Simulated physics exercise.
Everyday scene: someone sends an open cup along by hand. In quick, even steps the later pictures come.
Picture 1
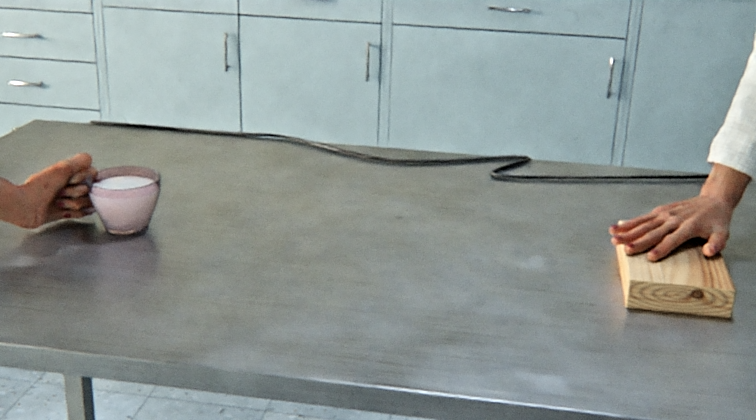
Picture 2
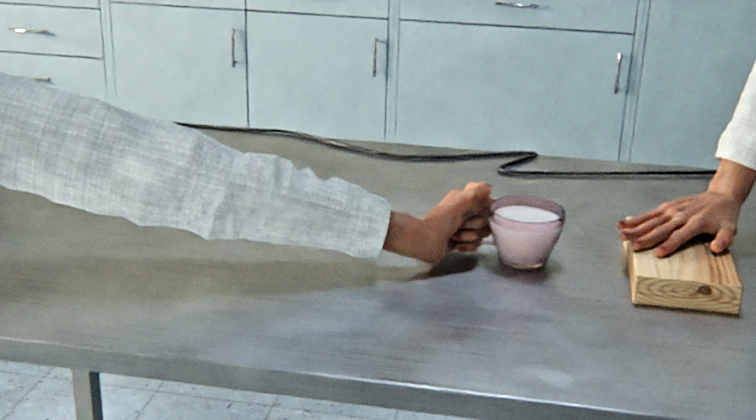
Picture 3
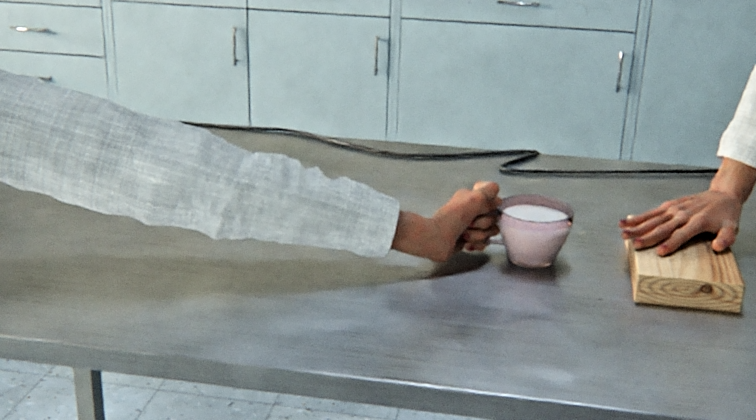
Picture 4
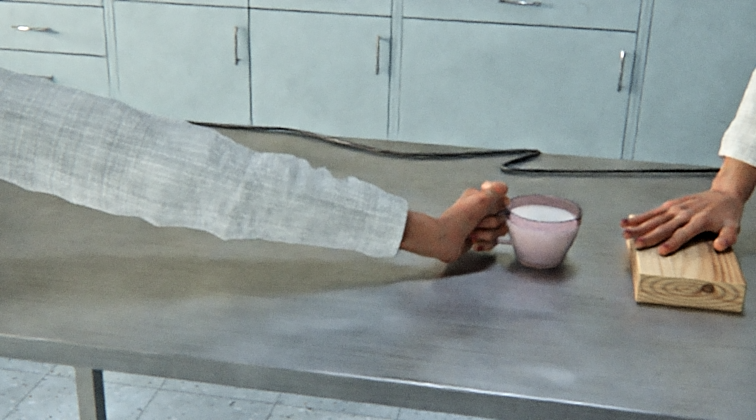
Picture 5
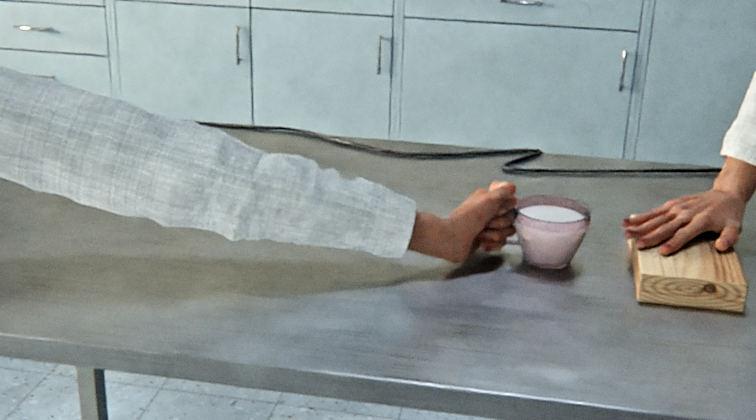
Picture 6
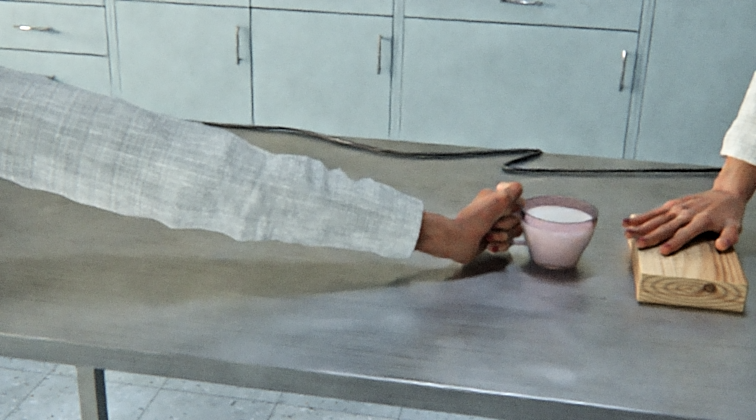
A hand slides a pink cup of white liquid right across a gray table.
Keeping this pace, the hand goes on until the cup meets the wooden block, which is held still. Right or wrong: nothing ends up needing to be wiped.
Right.
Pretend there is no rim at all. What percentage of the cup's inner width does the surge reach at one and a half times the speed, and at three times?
It climbs to 15 per cent first and to 25 per cent second.
Soon after, the cup meets the wooden block.
Later, the milk surges up the wall; the wave climbs under half way to the rim.
In the end, the cup stands at the wooden block; nothing has left it.
